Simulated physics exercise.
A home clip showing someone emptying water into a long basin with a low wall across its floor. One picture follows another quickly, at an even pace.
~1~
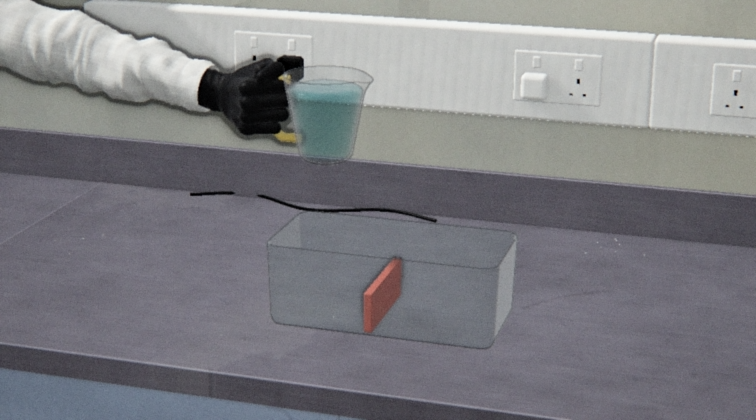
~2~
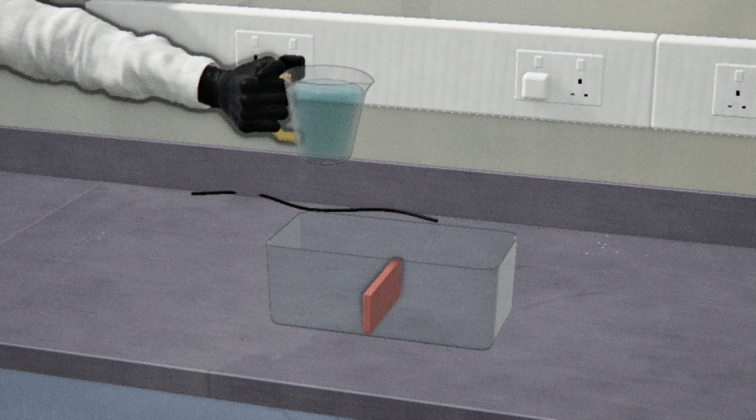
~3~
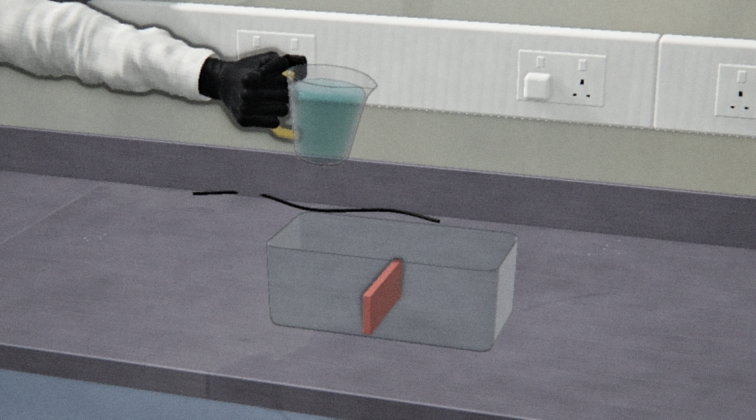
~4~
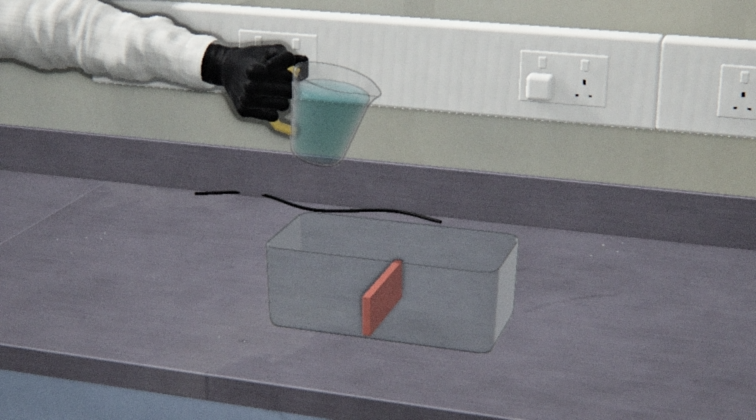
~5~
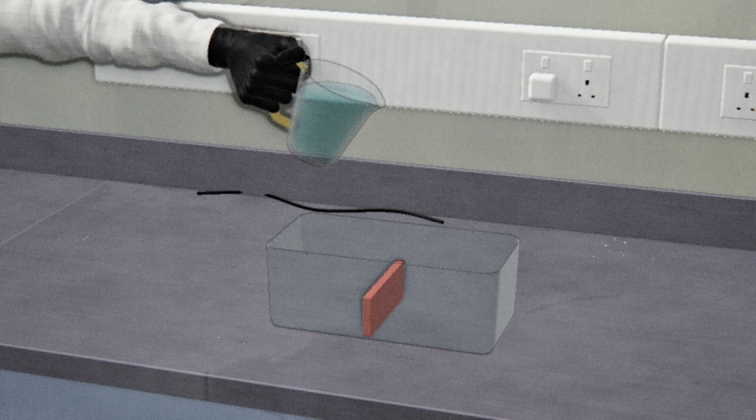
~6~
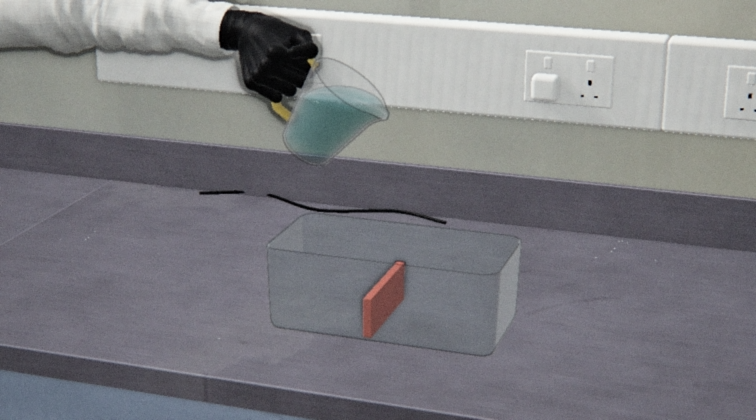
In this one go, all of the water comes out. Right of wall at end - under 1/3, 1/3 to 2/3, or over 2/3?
Over 2/3.
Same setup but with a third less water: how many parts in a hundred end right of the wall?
About 90 in a hundred.
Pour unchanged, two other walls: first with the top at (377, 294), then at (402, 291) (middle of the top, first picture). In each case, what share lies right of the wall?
In turn some 90 and 85 in a hundred.
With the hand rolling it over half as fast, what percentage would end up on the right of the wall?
It comes to about 95 per cent.
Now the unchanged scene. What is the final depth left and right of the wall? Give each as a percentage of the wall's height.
Left side: Approx. 0 %; right side: Approx. 40 %.
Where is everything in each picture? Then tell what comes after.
In the first picture, tilt 0°; pouring edge (373, 80); surface from (292, 84) to (364, 90); the long basin's rim runs from (284, 228) to (508, 252); the wall's top is at (383, 277).
In the second picture, tilt 2°; pouring edge (374, 81); surface from (293, 83) to (364, 90).
In the third picture, tilt 6°; pouring edge (377, 86); surface from (295, 82) to (366, 93).
In the fourth picture, tilt 14°; pouring edge (381, 94); surface from (300, 82) to (371, 97).
In the fifth picture, tilt 24°; pouring edge (385, 105); surface from (303, 87) to (379, 101).
In the sixth picture, tilt 35°; pouring edge (388, 118); surface from (301, 100) to (380, 105); 1 per cent is over the edge.
A moment on, the measuring jug is tipped right over and 42 per cent is still to pour, 0 is left of the wall and 22 right of it.
Next, the measuring jug is tipped right over and 5 per cent is still to pour, 1 is left of the wall and 77 right of it.
Then the measuring jug is tipped right over and 0 per cent is still to pour, 3 is left of the wall and 92 right of it.
Later the measuring jug is tipped right over and 0 per cent is still to pour, 4 is left of the wall and 93 right of it.
In the end 4 per cent lies left of the wall, 93 right of it and 3 outside.
